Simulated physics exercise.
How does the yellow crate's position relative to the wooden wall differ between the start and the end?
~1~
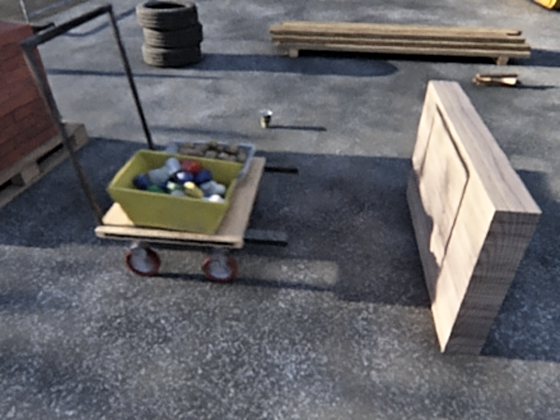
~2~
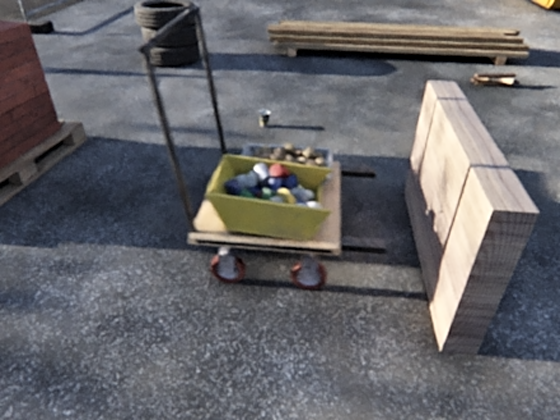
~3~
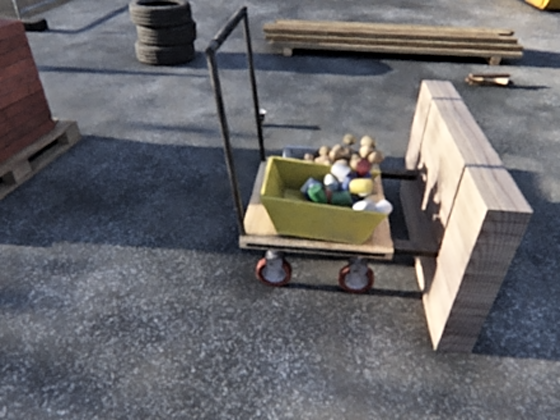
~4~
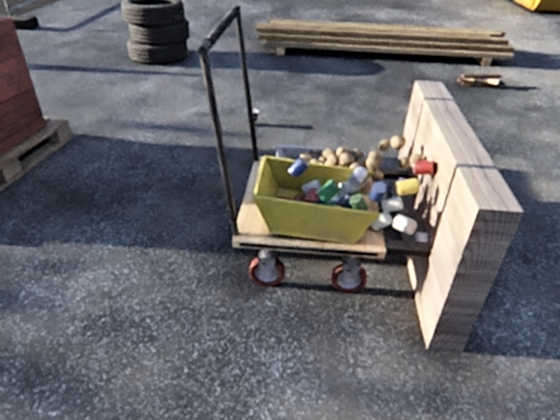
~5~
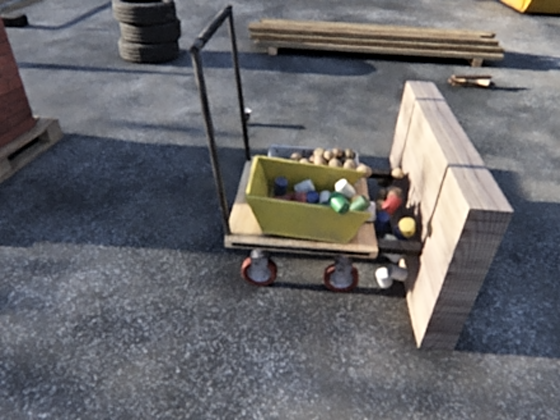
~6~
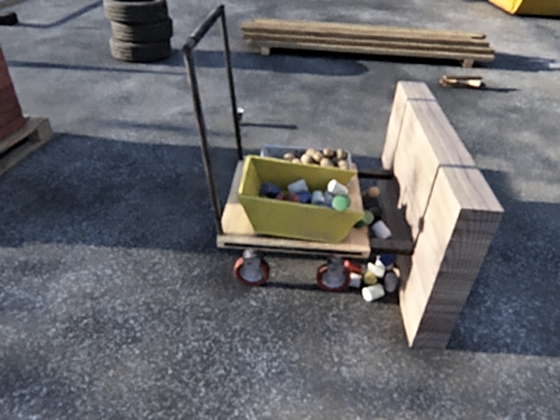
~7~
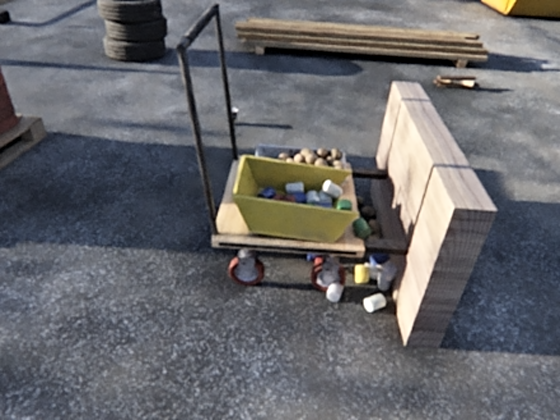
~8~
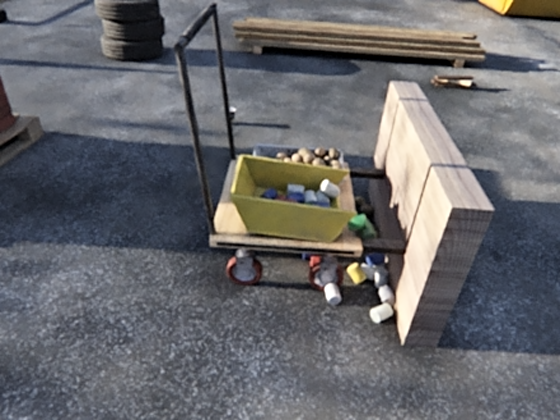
At the start the yellow crate is over on the left, well away from the wall. By the end it has been carried right on the trolley and sits near the middle of the view, a short gap from the wall.
A goods trolley carrying a yellow crate of colourful jars and a pale crate of potatoes rolls right across dark tarmac toward a thick wooden wall. Its front bars meet the wall and it stops short, while both crates stay put on the deck. The loads surge forward, with potatoes rising out of the rear crate and jars flying over the low right side of the yellow one. Jars drop between the deck and the wall, and a few roll by the wheels. At the end the trolley stands against the wall, some jars lie on the ground, and both crates still hold part of their loads.
